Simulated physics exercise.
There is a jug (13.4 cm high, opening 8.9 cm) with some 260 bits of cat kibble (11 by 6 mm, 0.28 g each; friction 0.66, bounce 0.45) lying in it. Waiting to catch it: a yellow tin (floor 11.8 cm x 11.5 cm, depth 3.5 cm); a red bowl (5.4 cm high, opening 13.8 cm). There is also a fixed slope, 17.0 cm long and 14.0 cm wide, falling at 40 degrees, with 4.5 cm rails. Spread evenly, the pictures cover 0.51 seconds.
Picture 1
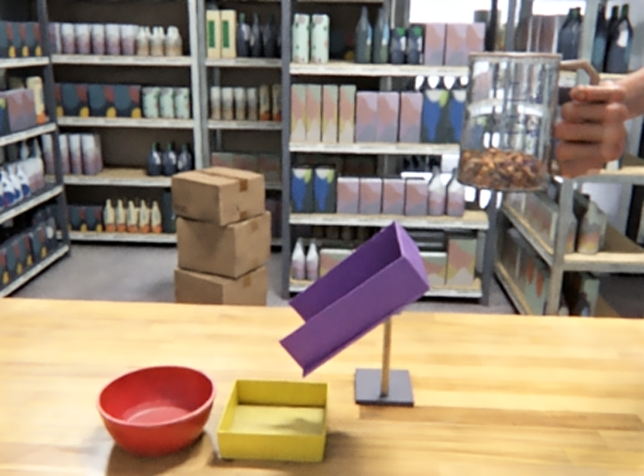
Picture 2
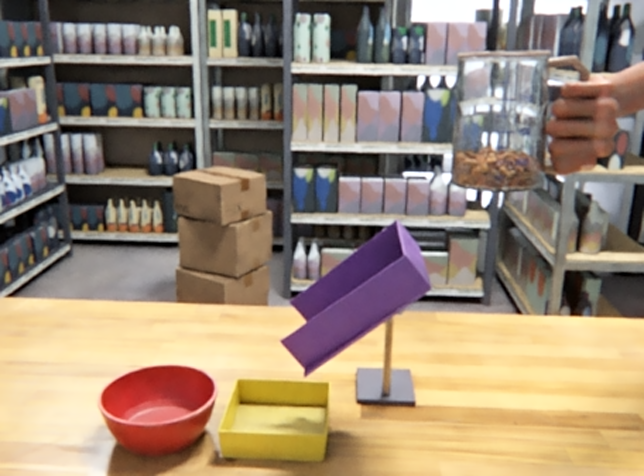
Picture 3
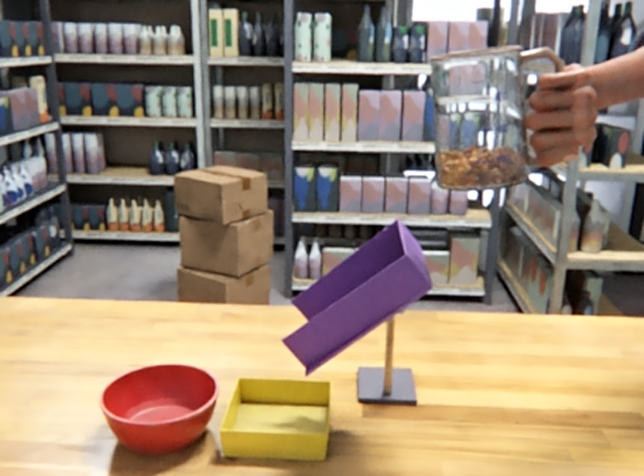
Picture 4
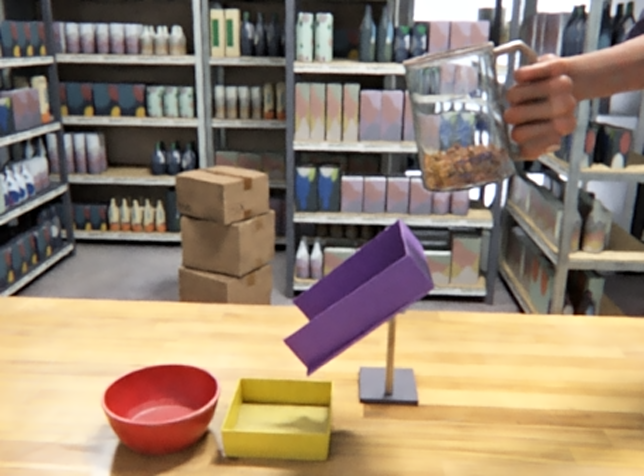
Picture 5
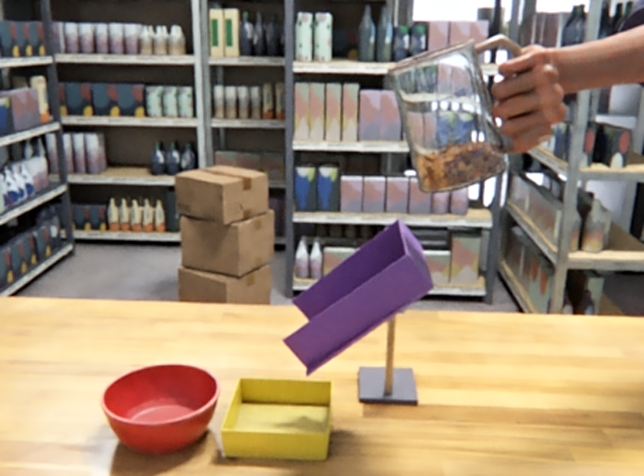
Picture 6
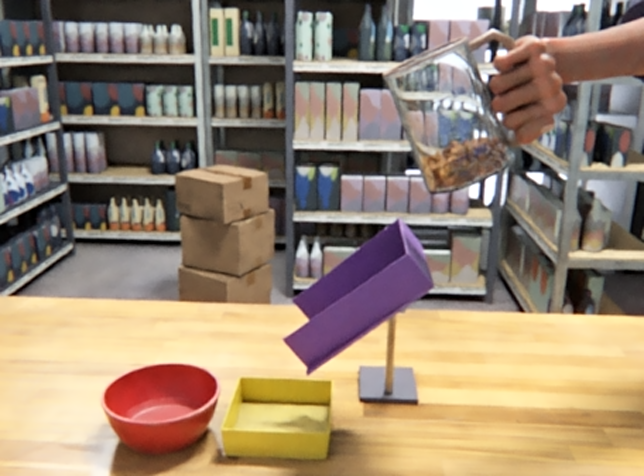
The clip shows a hand holding a clear jug of cat kibble above a wooden table with a purple chute, a yellow tin and a red bowl, moving it left and tilting it increasingly leftward while the kibble stays inside.
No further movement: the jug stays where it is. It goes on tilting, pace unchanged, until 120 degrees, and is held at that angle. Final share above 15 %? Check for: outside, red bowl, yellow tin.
Outside everything: Above, red bowl: Not above, yellow tin: Above.
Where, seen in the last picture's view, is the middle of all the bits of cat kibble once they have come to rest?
Middle: Approx. (247, 423).
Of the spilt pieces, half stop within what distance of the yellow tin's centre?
That comes to about 20 cm from the middle.
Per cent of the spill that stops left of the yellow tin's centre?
I'd estimate some 100 per cent.
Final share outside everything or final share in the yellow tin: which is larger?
Larger share at rest: In the yellow tin.
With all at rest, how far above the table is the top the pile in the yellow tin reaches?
Height at rest: Approx. 2.5 cm.
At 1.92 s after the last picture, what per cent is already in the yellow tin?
Measured share then: About 0 %.
Then, 0.57 s after the last picture, tilt 57 degrees; jug 100 %; middle of all pieces near (483, 147).
Then, 1.06 s after the last picture, tilt 84 degrees; jug 100 %; middle of all pieces near (489, 134).
Then, 1.50 s after the last picture, tilt 108 degrees; jug 100 %; middle of all pieces near (477, 133).
Then, 1.92 s after the last picture, tilt 120 degrees; slope 25 %, jug 75 %; middle of all pieces near (425, 180).
In the end, slope 0 %, red bowl 5 %, yellow tin 65 %, jug 0 %, outside 35 %.
